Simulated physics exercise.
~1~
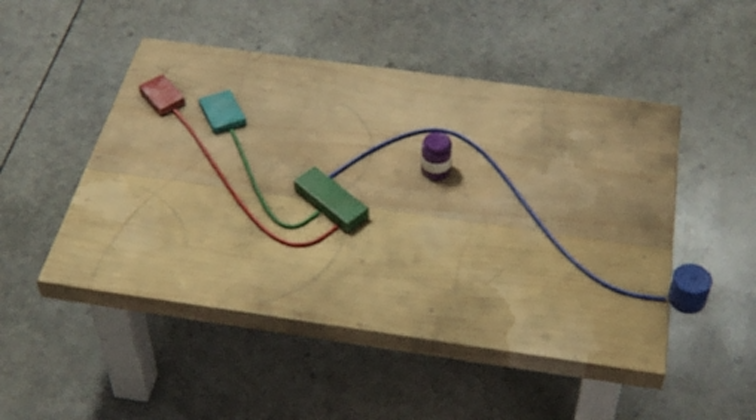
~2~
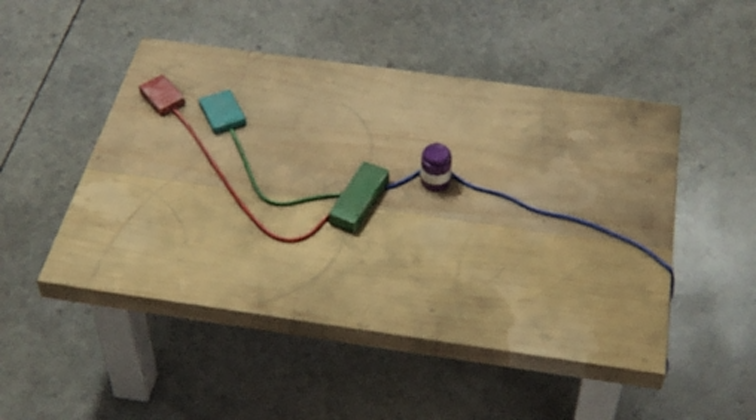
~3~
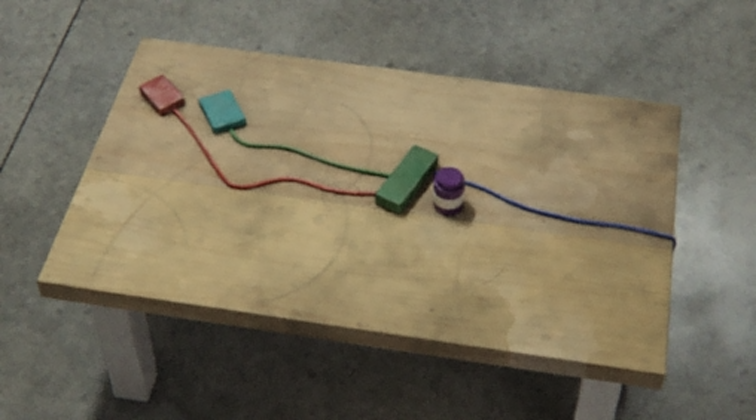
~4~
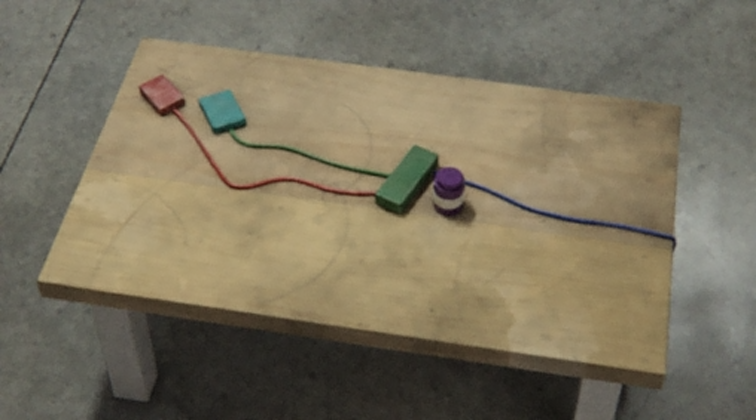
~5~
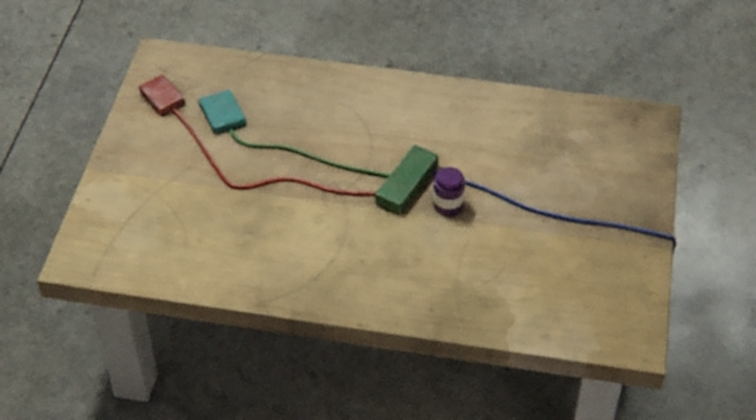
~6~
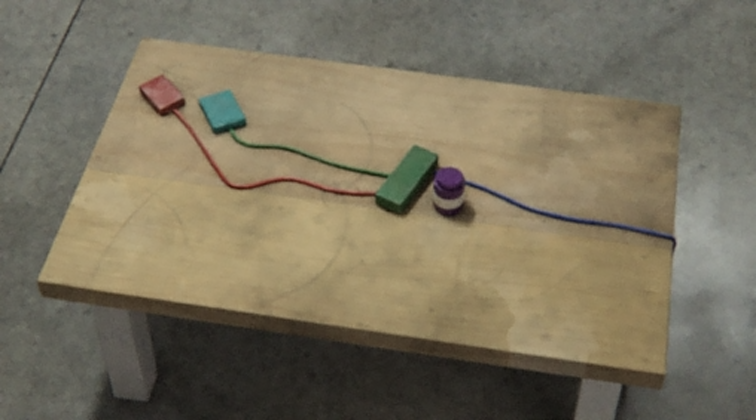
Wooden table with a blue speaker dropping off the right edge, its cable dragging the green strip and purple jar rightward.
